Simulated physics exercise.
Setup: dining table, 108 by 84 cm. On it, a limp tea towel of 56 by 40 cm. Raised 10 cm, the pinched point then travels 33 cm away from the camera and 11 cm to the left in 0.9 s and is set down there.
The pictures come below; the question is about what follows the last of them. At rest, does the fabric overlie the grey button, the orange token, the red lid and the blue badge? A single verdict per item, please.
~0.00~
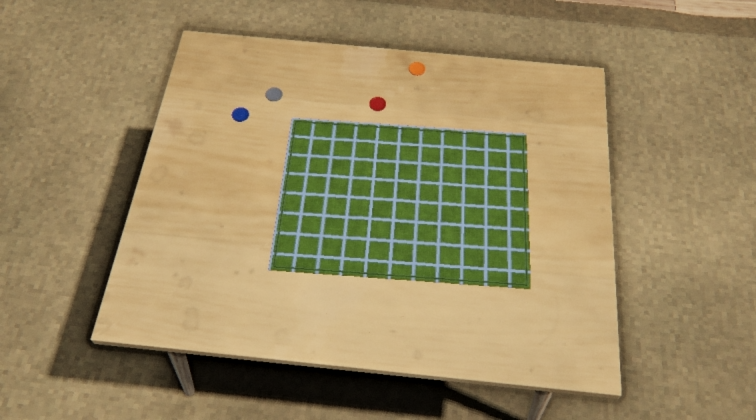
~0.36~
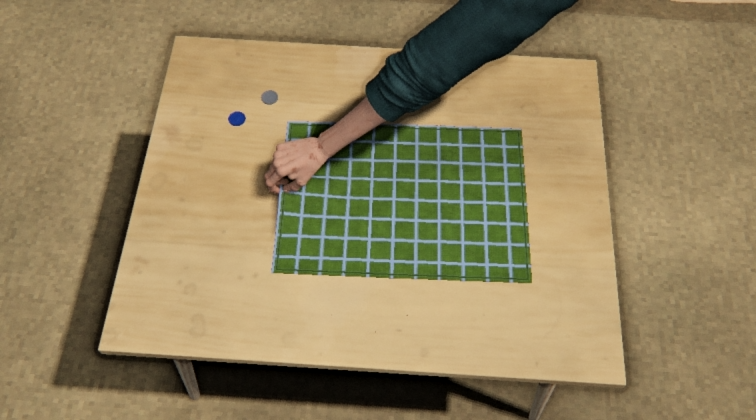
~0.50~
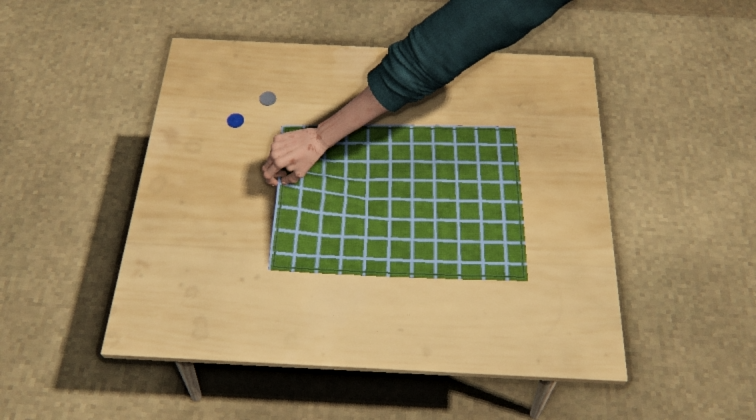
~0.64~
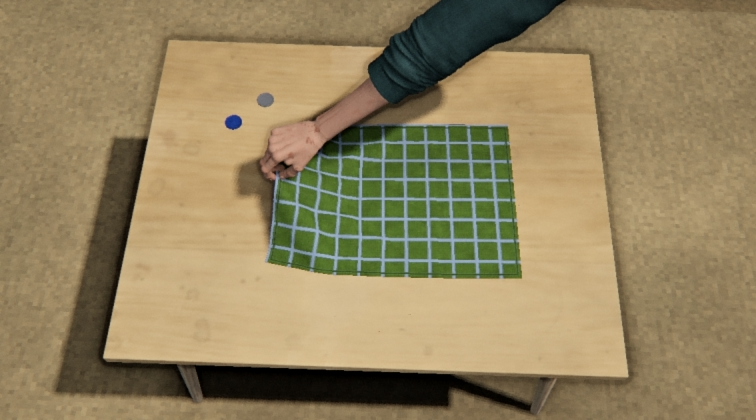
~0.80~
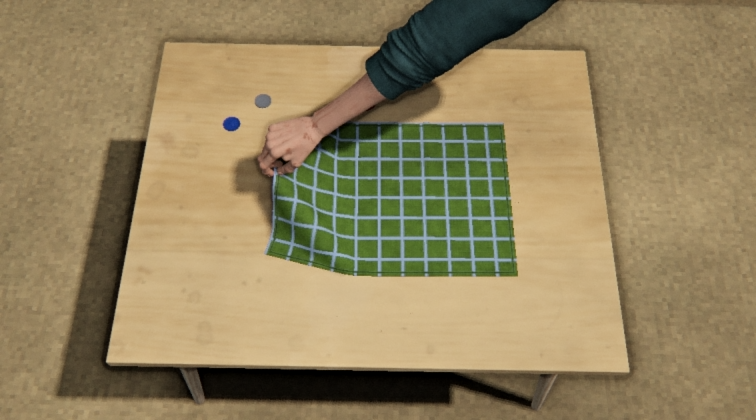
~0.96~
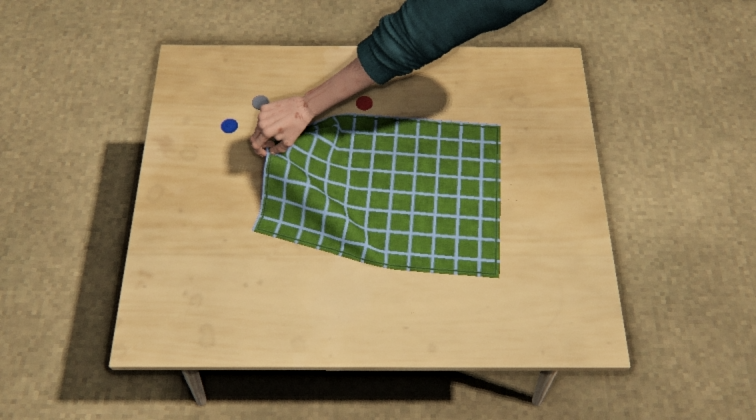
In order: The grey button vanishes under it; the orange token stays uncovered; the red lid gets covered; the blue badge gets covered.
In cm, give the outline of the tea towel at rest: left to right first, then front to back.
Roughly 66 cm wide by 54 cm deep.
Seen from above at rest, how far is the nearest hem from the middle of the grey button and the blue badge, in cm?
Roughly 1 cm, then 6 cm.
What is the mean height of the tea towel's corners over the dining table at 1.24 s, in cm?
Mean corner height at that time: Approx. 0 cm.
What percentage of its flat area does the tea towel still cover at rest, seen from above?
Some 90 per cent.
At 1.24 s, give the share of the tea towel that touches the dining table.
I'd put it at close to 70 per cent.
After 1.2 s, 70 % of it is down, spanning 65 by 50 cm, above red lid.
After 1.5 s, 75 % of it is down, spanning 65 by 51 cm, above grey button, blue badge, red lid.
After 1.8 s, 80 % of it is down, spanning 65 by 52 cm, above grey button, blue badge, red lid.
After 2.1 s, 85 % of it is down, spanning 66 by 53 cm, above grey button, blue badge, red lid.
After 3.1 s, 85 % of it is down, spanning 67 by 54 cm, above grey button, blue badge, red lid.
